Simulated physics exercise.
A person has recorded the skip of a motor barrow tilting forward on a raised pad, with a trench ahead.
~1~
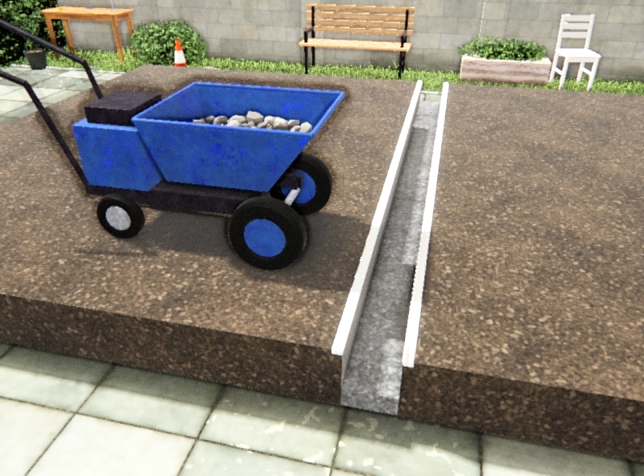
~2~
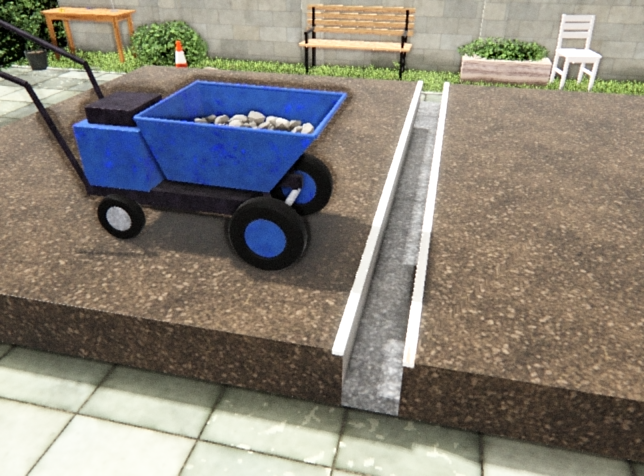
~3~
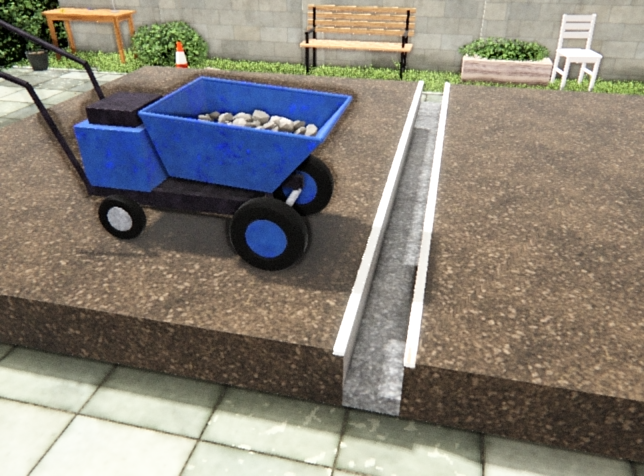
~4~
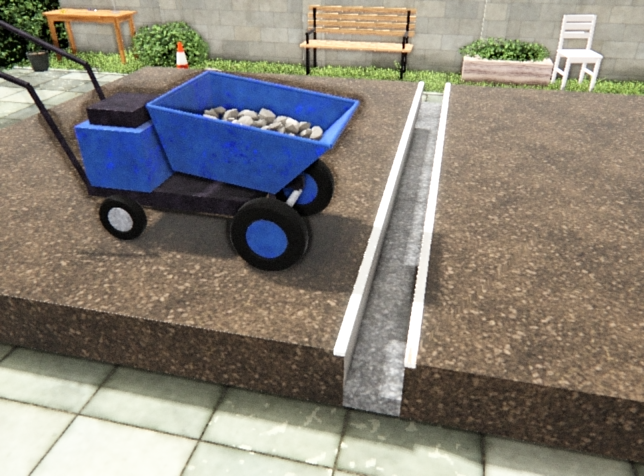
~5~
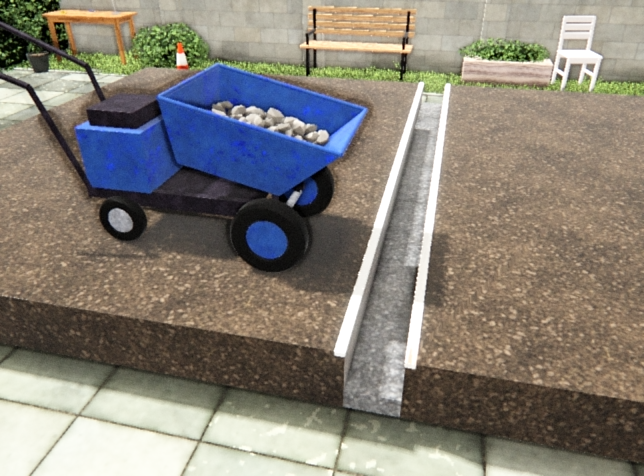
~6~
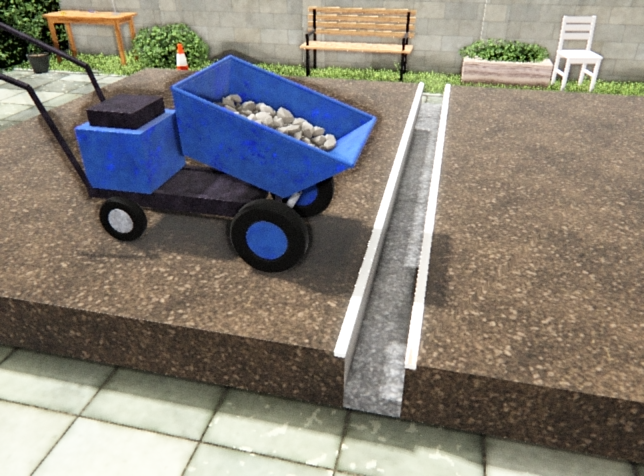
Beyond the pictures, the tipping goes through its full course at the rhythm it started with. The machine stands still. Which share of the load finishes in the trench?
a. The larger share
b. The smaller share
a.
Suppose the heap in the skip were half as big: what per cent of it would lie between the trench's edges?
Close to 100 per cent.
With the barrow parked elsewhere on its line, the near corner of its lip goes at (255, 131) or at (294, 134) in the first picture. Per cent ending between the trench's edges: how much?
Okay, so the first one ends at 50 % and the second at 90 %.
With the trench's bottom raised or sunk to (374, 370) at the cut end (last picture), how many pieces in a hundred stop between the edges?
I'd say roughly 30 in a hundred.
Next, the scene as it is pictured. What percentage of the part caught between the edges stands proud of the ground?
Roughly 5 percent.
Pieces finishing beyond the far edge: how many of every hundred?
I'd estimate about 15 per cent of the load.
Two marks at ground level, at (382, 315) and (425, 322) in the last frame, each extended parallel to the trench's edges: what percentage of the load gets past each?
I'd put it near 60 in a hundred, then near 10 in a hundred.
Shortly afterwards, skip tipped steeply; the whole lot in the skip.
Next, skip tipped right over; the bulk in the skip; near a quarter in or heaped over the trench; only a few beyond it.
Some moments later, skip tipped right over; near a quarter in the skip; near two thirds in or heaped over the trench; a little beyond it.
In the end, skip tipped right over; a little in the skip; the bulk in or heaped over the trench; a little beyond it.
